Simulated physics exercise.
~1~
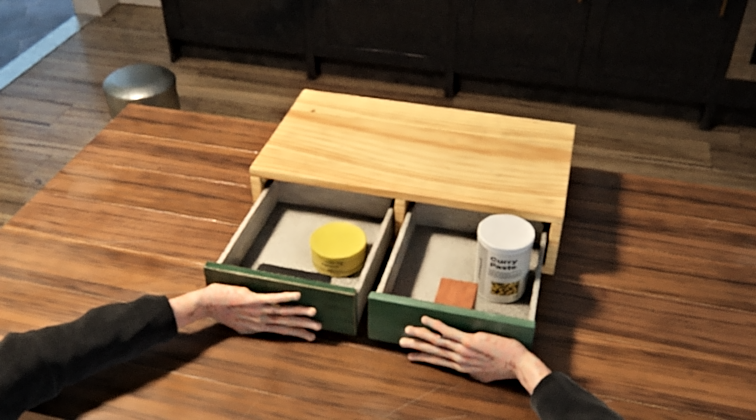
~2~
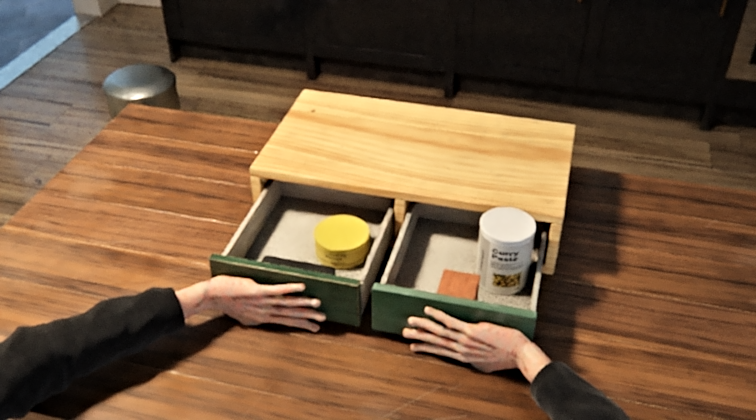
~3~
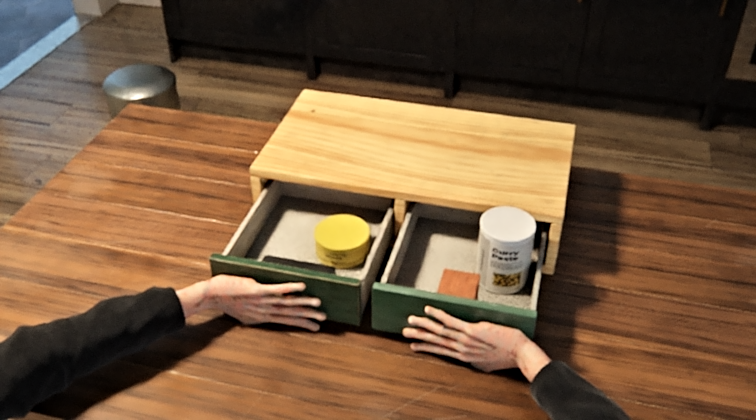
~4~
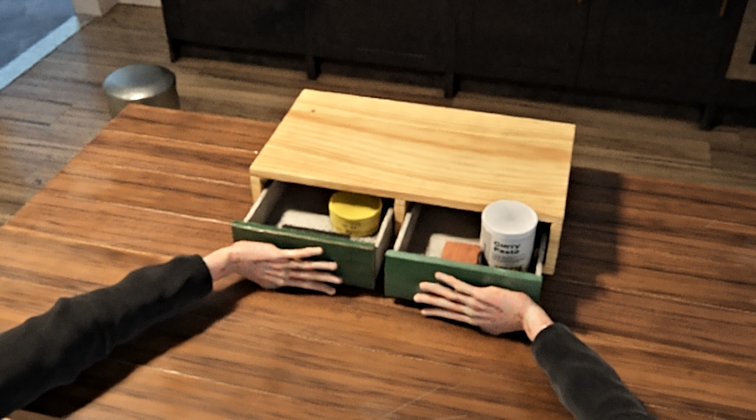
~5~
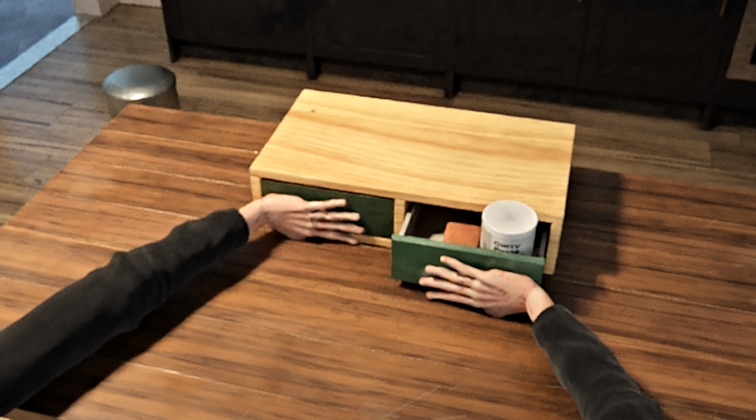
On a wooden table, two hands pushed in the filled green-fronted drawers of a small wooden chest together; the left one, holding a yellow tub, closed fully, while the right one, with a white canister and an orange block, stuck partly open.
